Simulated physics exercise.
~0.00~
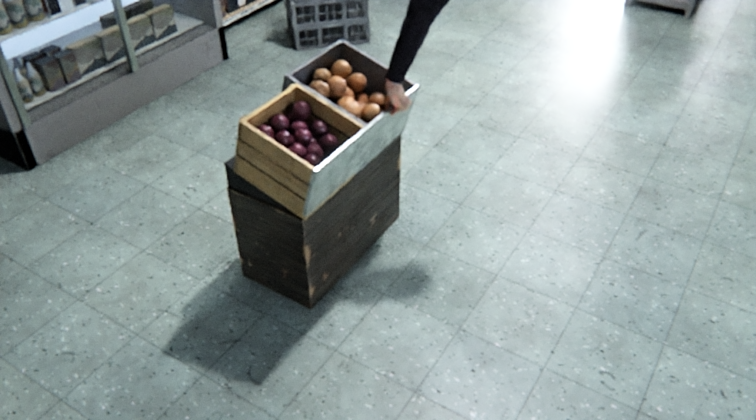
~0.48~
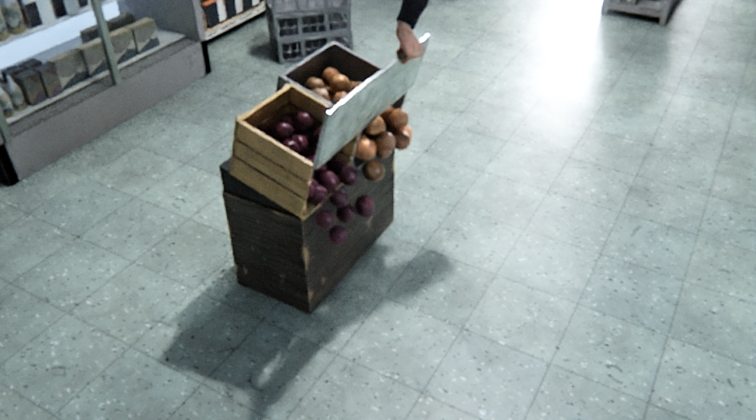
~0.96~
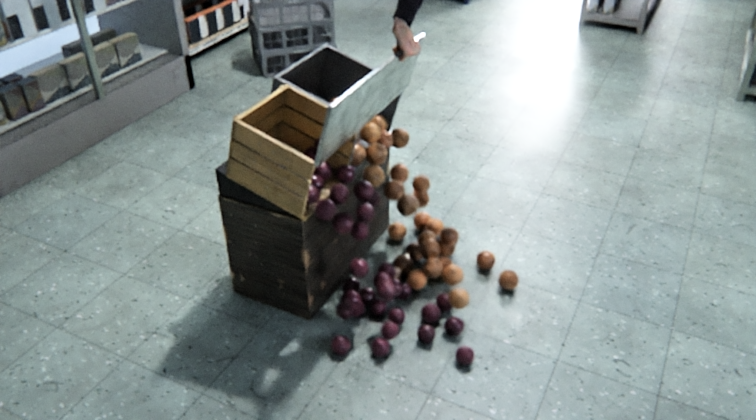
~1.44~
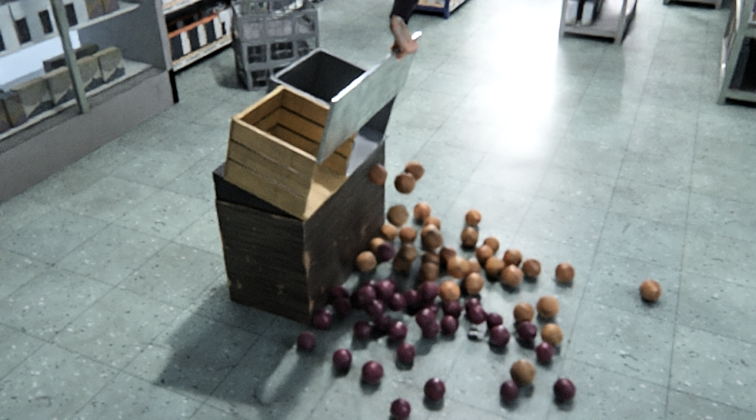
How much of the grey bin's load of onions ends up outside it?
Far more than a sixth of the onions leave the grey bin, which looks empty by the end as its brown onions spill out under the raised panel.
